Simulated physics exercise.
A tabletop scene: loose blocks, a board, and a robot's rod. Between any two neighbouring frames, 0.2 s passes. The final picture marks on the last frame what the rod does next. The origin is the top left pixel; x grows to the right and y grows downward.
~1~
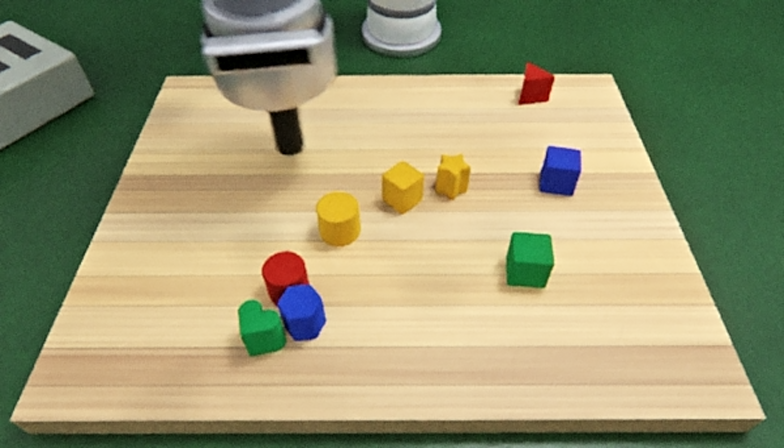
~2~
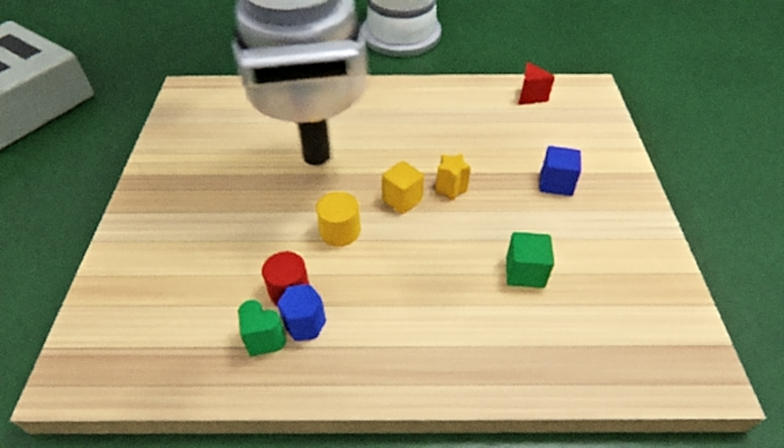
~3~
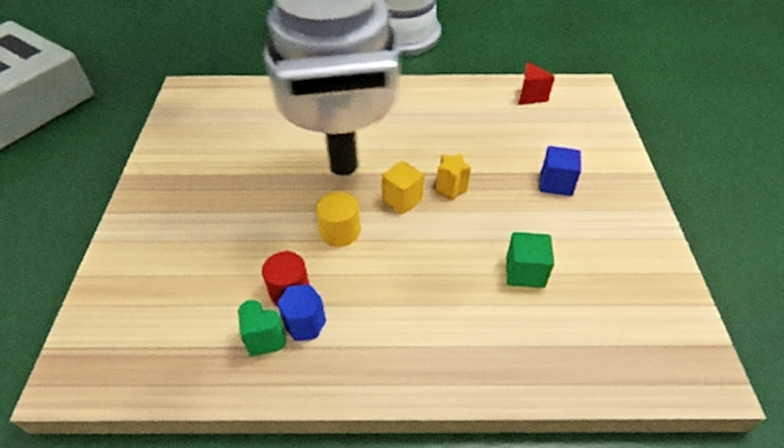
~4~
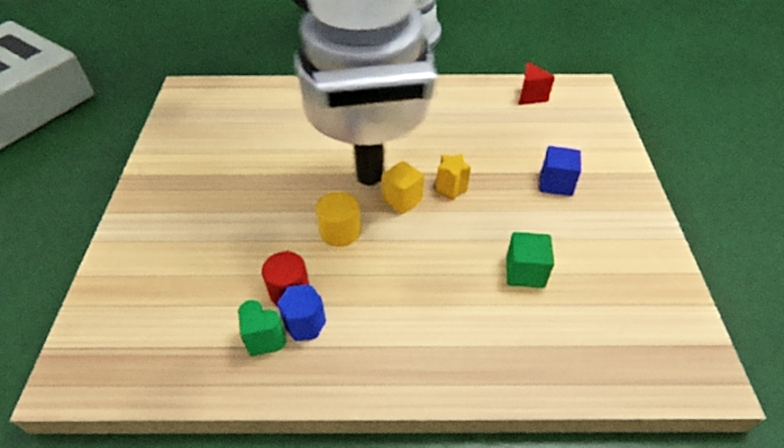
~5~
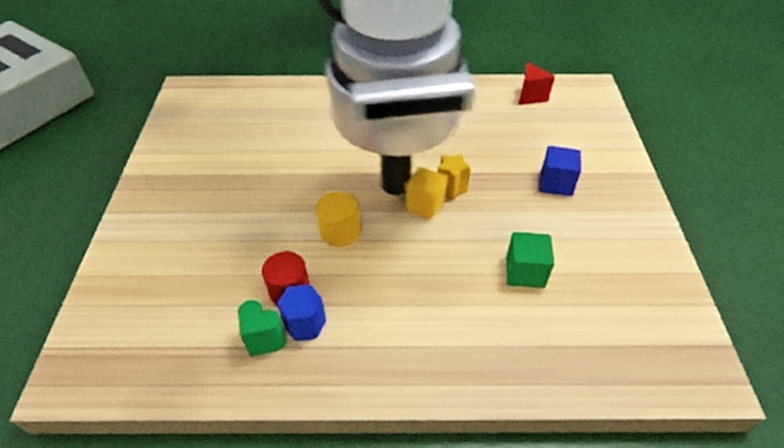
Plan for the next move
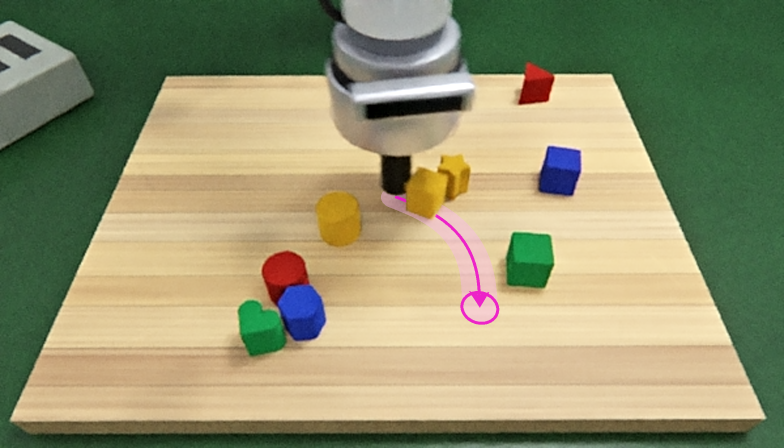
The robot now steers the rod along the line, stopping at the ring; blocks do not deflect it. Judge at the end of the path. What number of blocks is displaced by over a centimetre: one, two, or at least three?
One block shifts.
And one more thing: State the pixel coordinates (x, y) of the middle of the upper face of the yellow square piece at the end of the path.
At the end it should sit near (488, 196).
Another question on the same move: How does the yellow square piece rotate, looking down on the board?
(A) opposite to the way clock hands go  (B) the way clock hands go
My pick is A.
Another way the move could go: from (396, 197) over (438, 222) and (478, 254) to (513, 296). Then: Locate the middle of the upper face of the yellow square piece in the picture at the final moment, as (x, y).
It will end up at (488, 197).
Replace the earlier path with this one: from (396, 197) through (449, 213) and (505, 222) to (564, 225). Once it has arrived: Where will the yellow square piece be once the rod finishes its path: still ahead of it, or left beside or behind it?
Prediction: Still leading.
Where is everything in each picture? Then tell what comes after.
In the first frame, rod's lower end (291, 146); yellow square piece (403, 174); yellow star (454, 163).
In the second frame, rod (317, 156); blocks still.
In the third frame, rod (344, 166); blocks still.
In the fourth frame, rod (370, 176); blocks still.
In the fifth frame, rod (396, 185); yellow square piece (427, 180); yellow star (454, 163).
Drawn move, from (396, 197) over (442, 219) and (472, 258) to (480, 308).
On the path given first. One third of the way, rod (443, 207); yellow square piece (478, 194), turned 40° anticlockwise.
Two thirds of the way, rod (475, 247); yellow square piece (488, 196), turned 55° anticlockwise.
At the end, rod (482, 296); yellow square piece (488, 196), turned 55° anticlockwise; yellow star still.
